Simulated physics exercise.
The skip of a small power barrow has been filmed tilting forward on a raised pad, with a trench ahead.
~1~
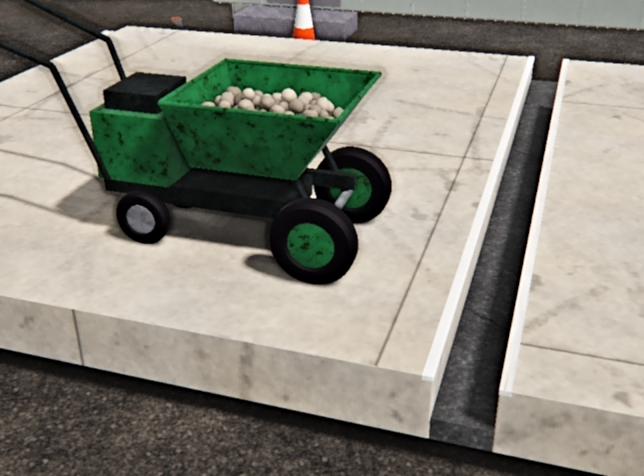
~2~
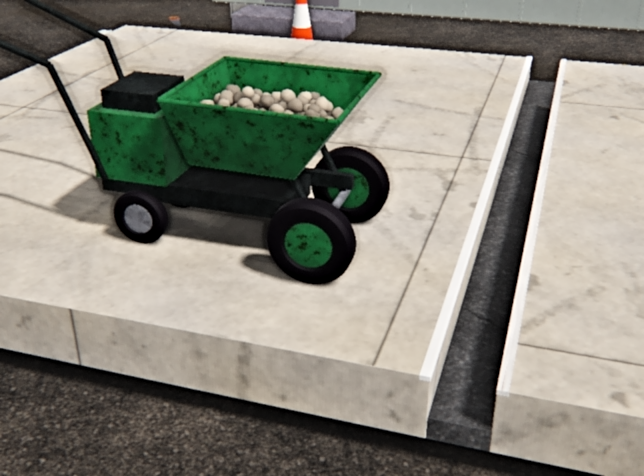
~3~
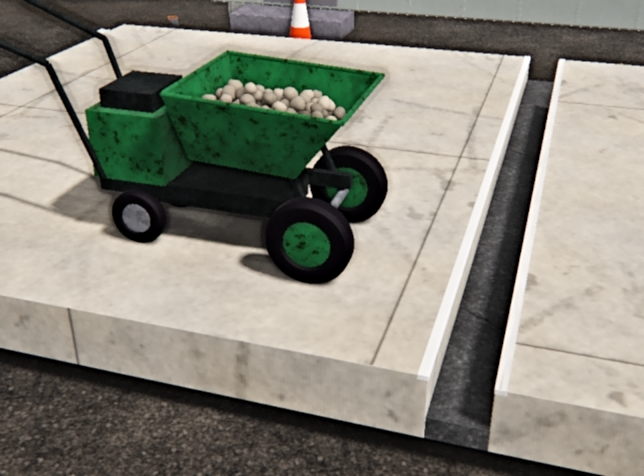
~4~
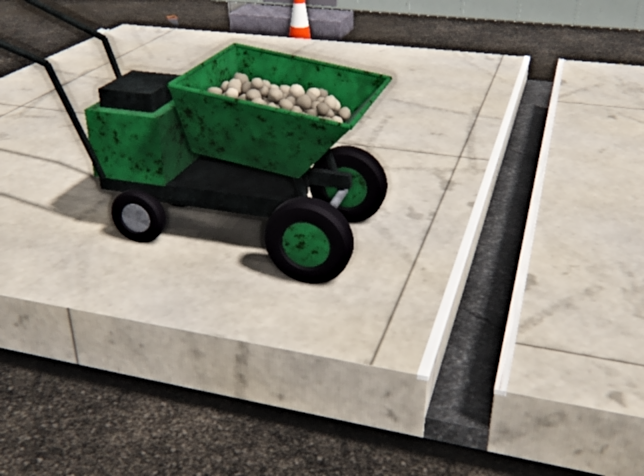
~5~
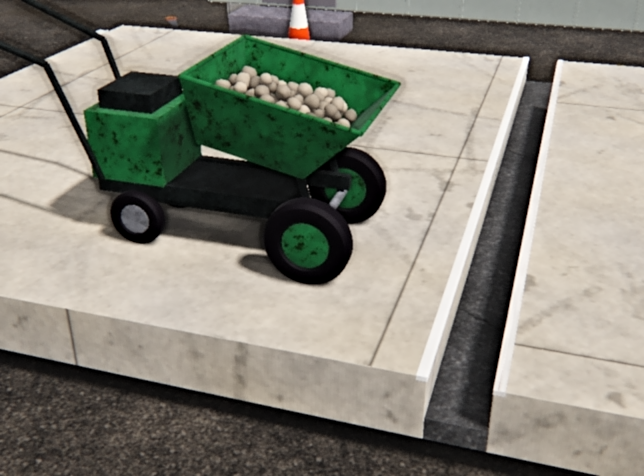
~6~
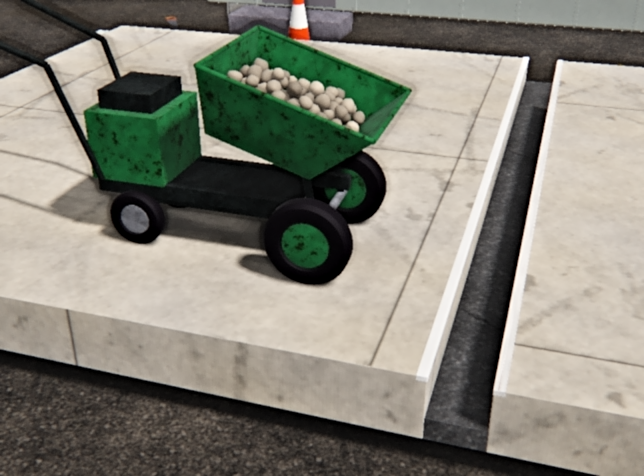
The green skip of a small barrow tilts forward, its load of round stones still inside.
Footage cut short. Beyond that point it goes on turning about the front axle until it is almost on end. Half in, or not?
Result: Mostly in.
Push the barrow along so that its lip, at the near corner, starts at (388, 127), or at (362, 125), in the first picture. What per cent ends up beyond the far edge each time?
Roughly 80 per cent, and 40 per cent.
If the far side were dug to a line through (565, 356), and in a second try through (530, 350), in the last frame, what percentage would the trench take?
About 100 and 100 per cent.
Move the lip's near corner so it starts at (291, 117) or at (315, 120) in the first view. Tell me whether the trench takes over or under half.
A majority, then a majority.
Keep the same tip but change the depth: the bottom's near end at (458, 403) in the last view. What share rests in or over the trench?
The share comes out near 70 percent.
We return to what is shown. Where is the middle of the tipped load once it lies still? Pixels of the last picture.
About (490, 291).
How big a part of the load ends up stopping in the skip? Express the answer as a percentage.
I'd put it at about 0 per cent.
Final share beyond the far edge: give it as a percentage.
Roughly 10 in a hundred.
Just after the last frame, skip tipped steeply; every one in the skip.
A moment on, skip tipped right over; the larger part in the skip; just a few short of the trench; roughly a quarter in or heaped over the trench; just a few beyond it; just a few falling.
Further on, skip tipped right over; about a tenth in the skip; just a few short of the trench; the larger part in or heaped over the trench; about a tenth beyond it.
When it is over, skip tipped right over; just a few short of the trench; the larger part in or heaped over the trench; about a tenth beyond it.
